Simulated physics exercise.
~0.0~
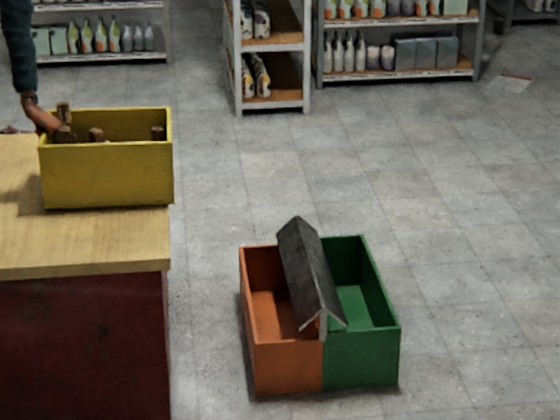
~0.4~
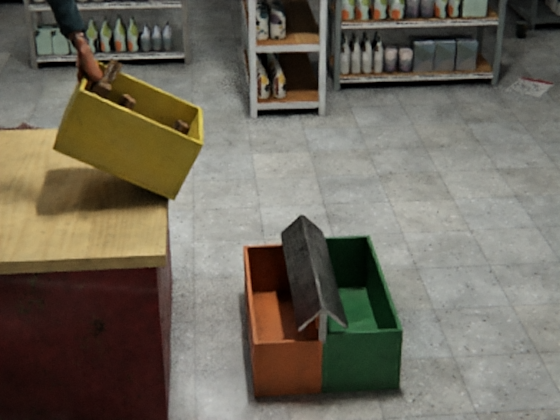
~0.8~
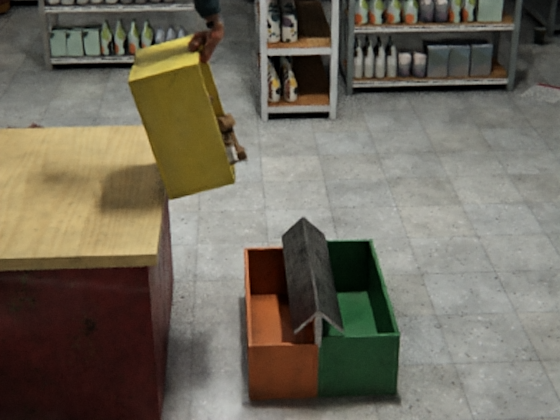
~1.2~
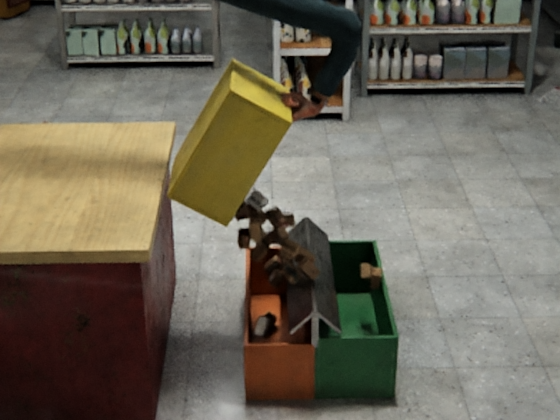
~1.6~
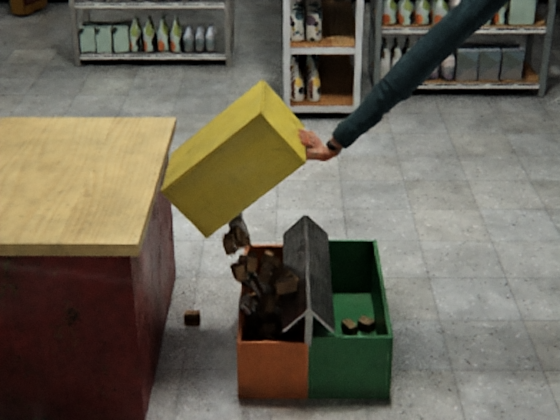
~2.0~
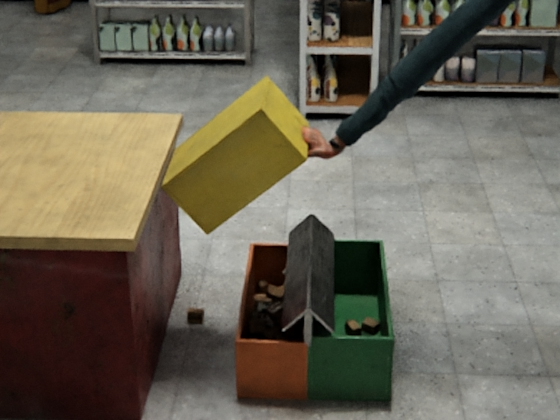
In a shop with shelves of bottles, a hand tipped a yellow crate off a wooden bench, spilling small brown blocks mostly into an orange tote; a couple landed in the green bin beyond the ridge, and one lay on the floor.
